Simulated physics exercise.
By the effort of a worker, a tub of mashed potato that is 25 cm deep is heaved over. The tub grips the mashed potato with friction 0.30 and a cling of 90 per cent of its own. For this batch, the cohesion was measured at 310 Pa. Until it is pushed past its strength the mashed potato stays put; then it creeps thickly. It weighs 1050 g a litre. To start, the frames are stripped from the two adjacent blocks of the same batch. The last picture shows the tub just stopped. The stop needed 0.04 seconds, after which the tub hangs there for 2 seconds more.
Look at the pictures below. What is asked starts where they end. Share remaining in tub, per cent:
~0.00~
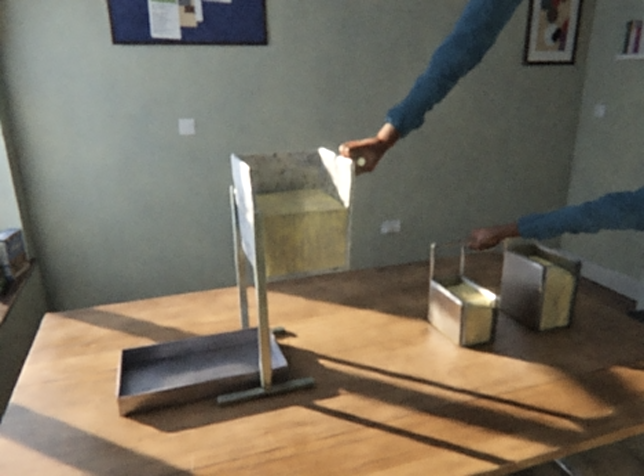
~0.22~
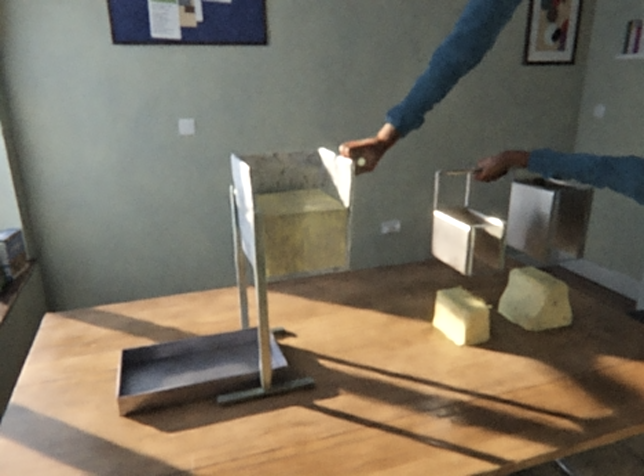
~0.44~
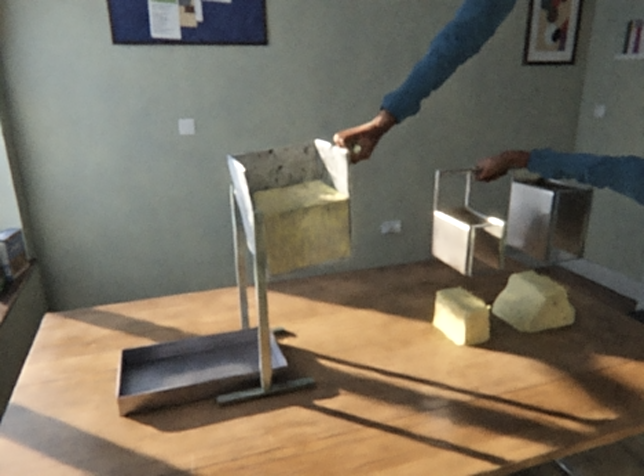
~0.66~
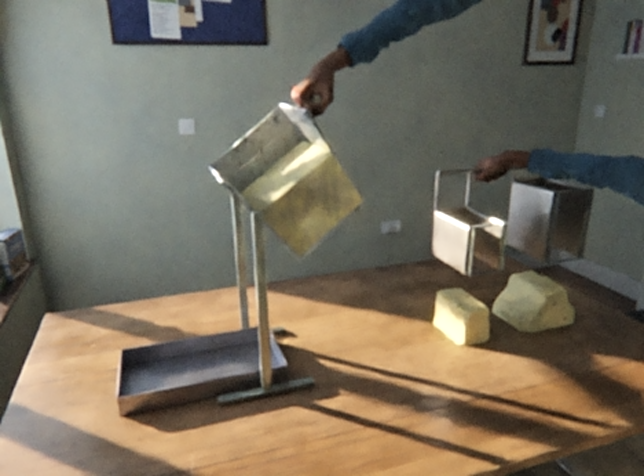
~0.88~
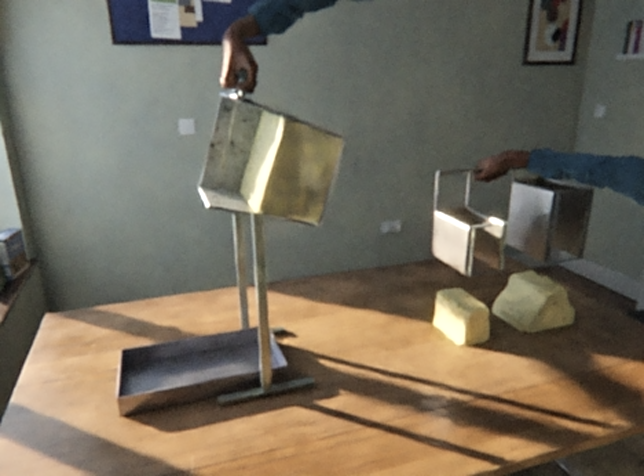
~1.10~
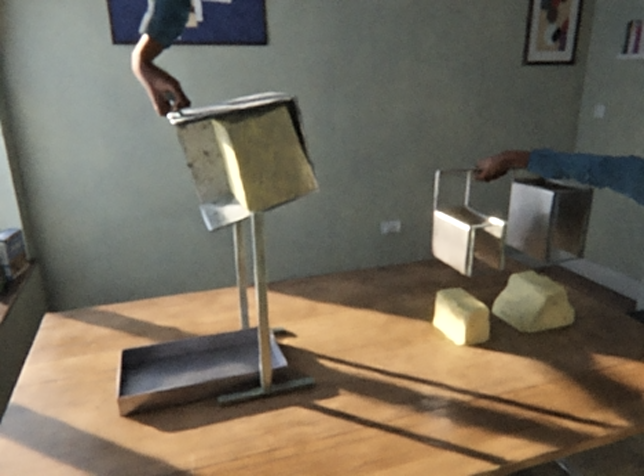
Near 41 percent.
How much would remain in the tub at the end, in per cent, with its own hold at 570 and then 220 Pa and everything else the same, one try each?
The two runs give near 60 % and near 35 % respectively.
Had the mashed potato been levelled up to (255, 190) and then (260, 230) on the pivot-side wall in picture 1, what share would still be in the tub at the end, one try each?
First try 30 per cent, second try 55 per cent.
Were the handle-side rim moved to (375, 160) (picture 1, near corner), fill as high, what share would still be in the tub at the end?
Some 30 per cent, I reckon.
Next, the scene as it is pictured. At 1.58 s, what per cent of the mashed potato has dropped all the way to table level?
10 %.
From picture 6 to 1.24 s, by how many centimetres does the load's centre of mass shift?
Looks like around 7 cm to me.
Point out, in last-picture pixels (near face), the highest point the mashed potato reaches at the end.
Highest point: Approx. (284, 178).
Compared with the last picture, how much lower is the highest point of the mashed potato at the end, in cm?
15 cm or so.
After 1.24 s, the tub is at 103 degrees and holds 100 %.
After 1.41 s, the tub is at 103 degrees and holds 54 %.
After 1.58 s, the tub is at 103 degrees and holds 44 %.
After 1.75 s, the tub is at 103 degrees and holds 43 %.
After 3.10 s, the tub is at 103 degrees and holds 41 %.
